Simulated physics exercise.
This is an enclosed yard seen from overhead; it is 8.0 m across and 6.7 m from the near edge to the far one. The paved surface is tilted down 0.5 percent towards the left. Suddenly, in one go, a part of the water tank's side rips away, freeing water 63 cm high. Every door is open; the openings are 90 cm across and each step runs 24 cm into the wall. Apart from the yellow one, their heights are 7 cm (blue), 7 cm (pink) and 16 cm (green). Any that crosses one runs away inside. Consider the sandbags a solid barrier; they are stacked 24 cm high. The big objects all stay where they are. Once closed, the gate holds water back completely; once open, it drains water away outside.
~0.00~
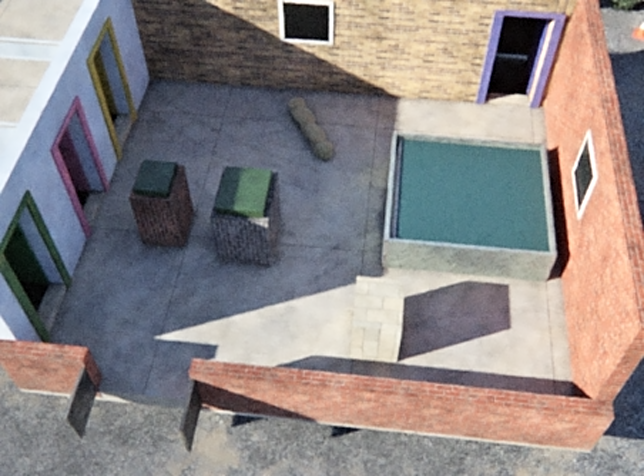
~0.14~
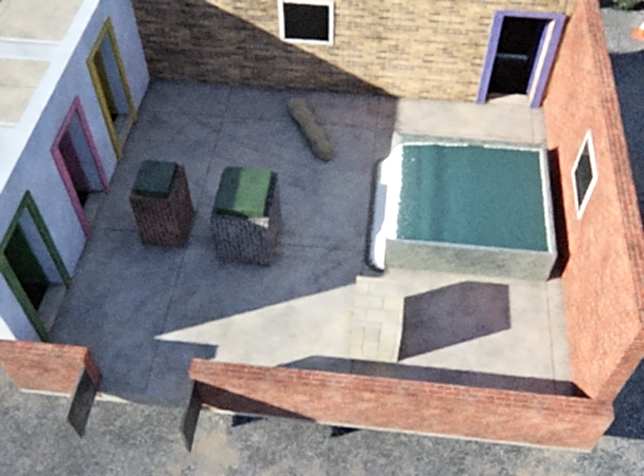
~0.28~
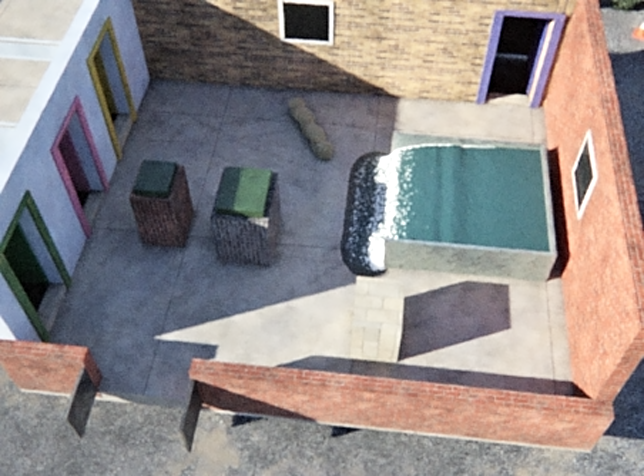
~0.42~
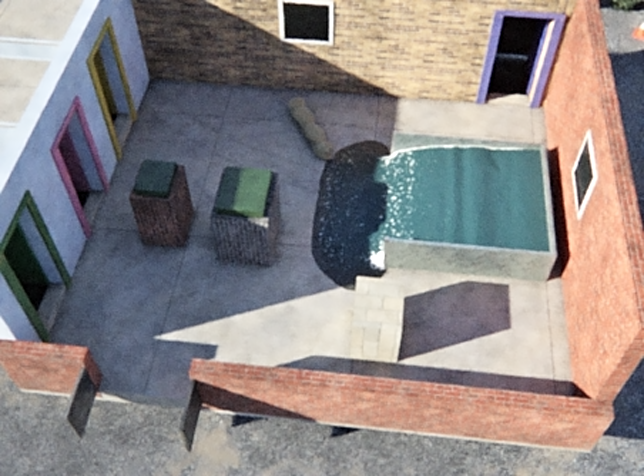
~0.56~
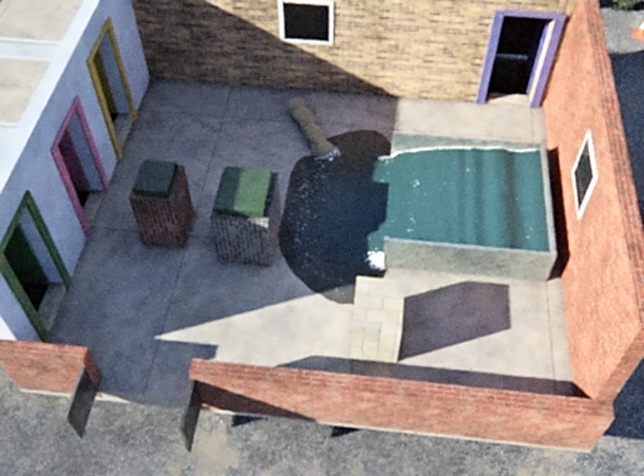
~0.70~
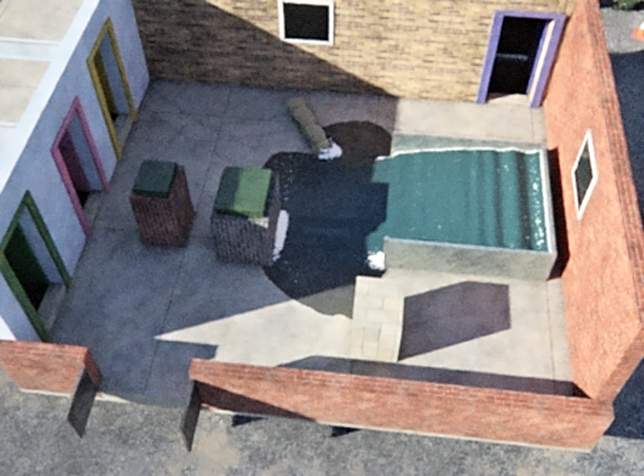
Water pours from the open left side of a raised teal tank in a walled yard seen from high above, the view staying still. Green, pink and yellow doorways line the pale left wall, a purple one stands at the back right, and two green-topped brick blocks and a tan roll sit mid-yard. The dark sheet, edged with white foam at first, spreads leftward, widens, and reaches the roll and the nearer block.
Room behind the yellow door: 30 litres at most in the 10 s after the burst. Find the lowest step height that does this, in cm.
The lowest height is about 21 cm.
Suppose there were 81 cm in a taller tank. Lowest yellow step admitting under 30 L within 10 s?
About 28 centimetres.
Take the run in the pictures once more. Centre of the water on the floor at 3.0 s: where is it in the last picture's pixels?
It lies near (306, 202) in the last picture.
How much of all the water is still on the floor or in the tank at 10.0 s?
Something like 82 per cent of it remains.
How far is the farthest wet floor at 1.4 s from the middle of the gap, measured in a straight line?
About 4.8 metres out.
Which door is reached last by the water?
The blue one.
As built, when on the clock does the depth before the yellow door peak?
Peak time: Around 2.6 s.
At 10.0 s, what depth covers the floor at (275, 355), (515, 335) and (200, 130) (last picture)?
First 9, then 3, then 8 cm.
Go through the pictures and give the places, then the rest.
The first frame shows the water tank at (469, 193) is whole and still, 63 cm deep; the yellow door at (115, 98) is dry.
In the second frame, the front is at a hidden place, 0.2 m from the gap at (391, 203); 0.4 m2 of floor is wet, 63 cm left at the back.
In the third frame, water pours out at (391, 204) and has run 0.7 m, to (347, 252); about 11 cm deep outside, 63 cm at the back.
In the fourth frame, the gap is at (391, 205), the front 1.2 m out at (316, 243); the back of the water tank holds 63 cm.
In the fifth frame, the front is at (284, 241), 1.7 m from the gap at (391, 205); 5.1 m2 of floor is wet, 63 cm left at the back.
In the sixth frame, water pours out at (391, 205) and has run 2.3 m, to a hidden place; about 8 cm deep outside, 57 cm at the back; 2.9 m in a straight line remain to the yellow door at (115, 98).
After 1.4 s water covers 30 % of the floor, deepest (40 cm) near (290, 230); it has not reached the yellow door.
After 3.0 s water covers 60 % of the floor, deepest (48 cm) near (150, 80); 27 cm at the yellow door, 9 litres in over its 23 cm step.
After 10.0 s water covers 95 % of the floor, deepest (12 cm) near (309, 397); 8 cm at the yellow door, 17 litres in over its 23 cm step.
At the yellow door as built, the water arrived by 1.8 s and peaked near 29 cm at 2.6 s.
With a step of 19.5 cm, 45 litres would have come in within the 10 s; with 23 cm, 17 litres. So under 30 litres takes about 21 cm.
